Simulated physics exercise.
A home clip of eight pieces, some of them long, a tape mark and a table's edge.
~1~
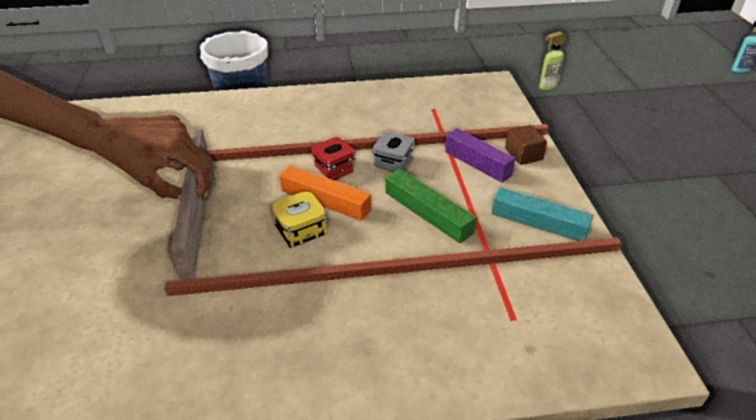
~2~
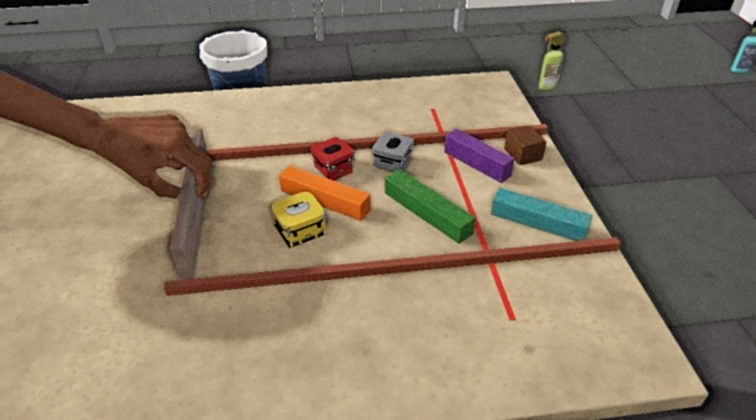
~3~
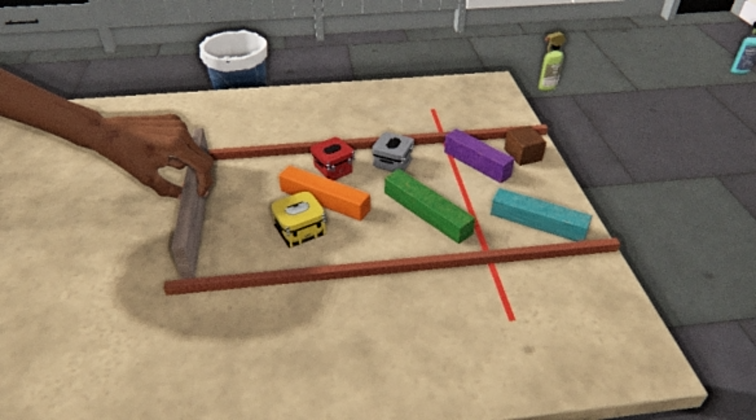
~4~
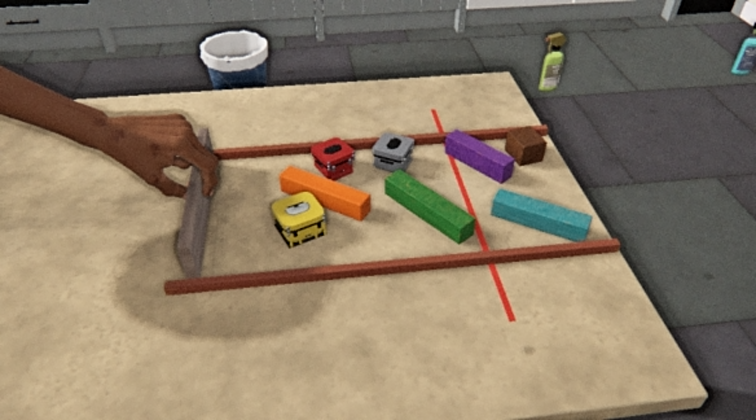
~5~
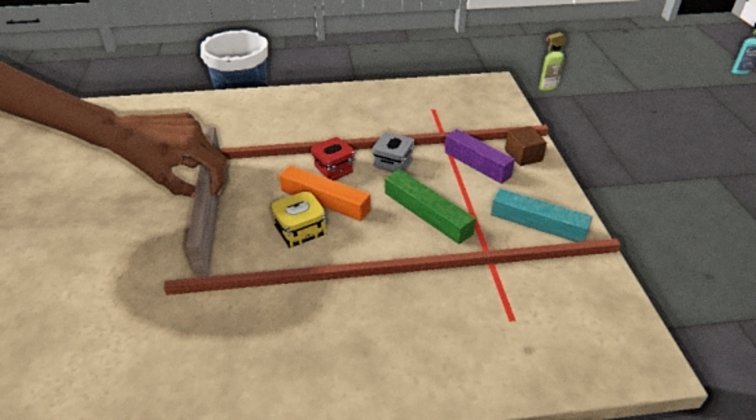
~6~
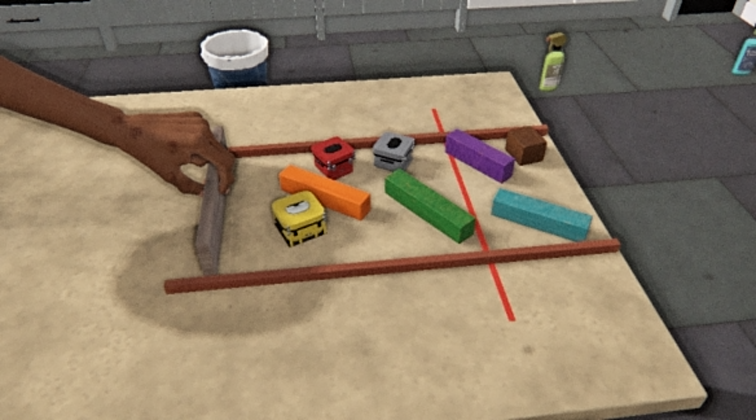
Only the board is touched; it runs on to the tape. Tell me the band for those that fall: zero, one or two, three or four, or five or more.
As it turns out, the number that fall off is zero.
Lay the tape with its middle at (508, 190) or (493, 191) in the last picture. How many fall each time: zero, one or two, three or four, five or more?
In that order: One or two; one or two.
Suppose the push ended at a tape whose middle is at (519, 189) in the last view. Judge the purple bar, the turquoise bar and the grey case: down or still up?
The purple bar drops off, the turquoise bar drops off, the grey case does not fall.
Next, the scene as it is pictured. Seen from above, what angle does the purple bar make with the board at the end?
About 0°.
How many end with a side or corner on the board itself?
The number is 3.
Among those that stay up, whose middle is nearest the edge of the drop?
Foremost is the turquoise bar.
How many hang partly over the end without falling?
Overhanging: 1.
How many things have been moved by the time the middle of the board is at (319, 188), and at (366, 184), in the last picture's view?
By then 3, and 5.
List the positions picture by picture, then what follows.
Brown block (526, 145); turquoise bar (541, 214); purple bar (479, 155); board (194, 199); tape (465, 193), in the first frame.
Turquoise bar (540, 214); green bar (428, 205), in the second frame.
Purple bar (478, 155); red case (333, 159), in the third frame.
Brown block (525, 146); orange stick (324, 193), in the fourth frame.
Turquoise bar (540, 215); board (207, 197), in the fifth frame.
Brown block (526, 146); turquoise bar (540, 215); purple bar (479, 155); board (215, 196); tape (465, 193), in the sixth frame.
Soon after, none off yet; brown block at rest near (526, 146); turquoise bar at rest near (540, 215); purple bar at rest near (479, 155).
Then, none off yet; brown block at rest near (526, 146); turquoise bar moving near (543, 213); purple bar at rest near (480, 155).
At rest, the number that fall off is zero.
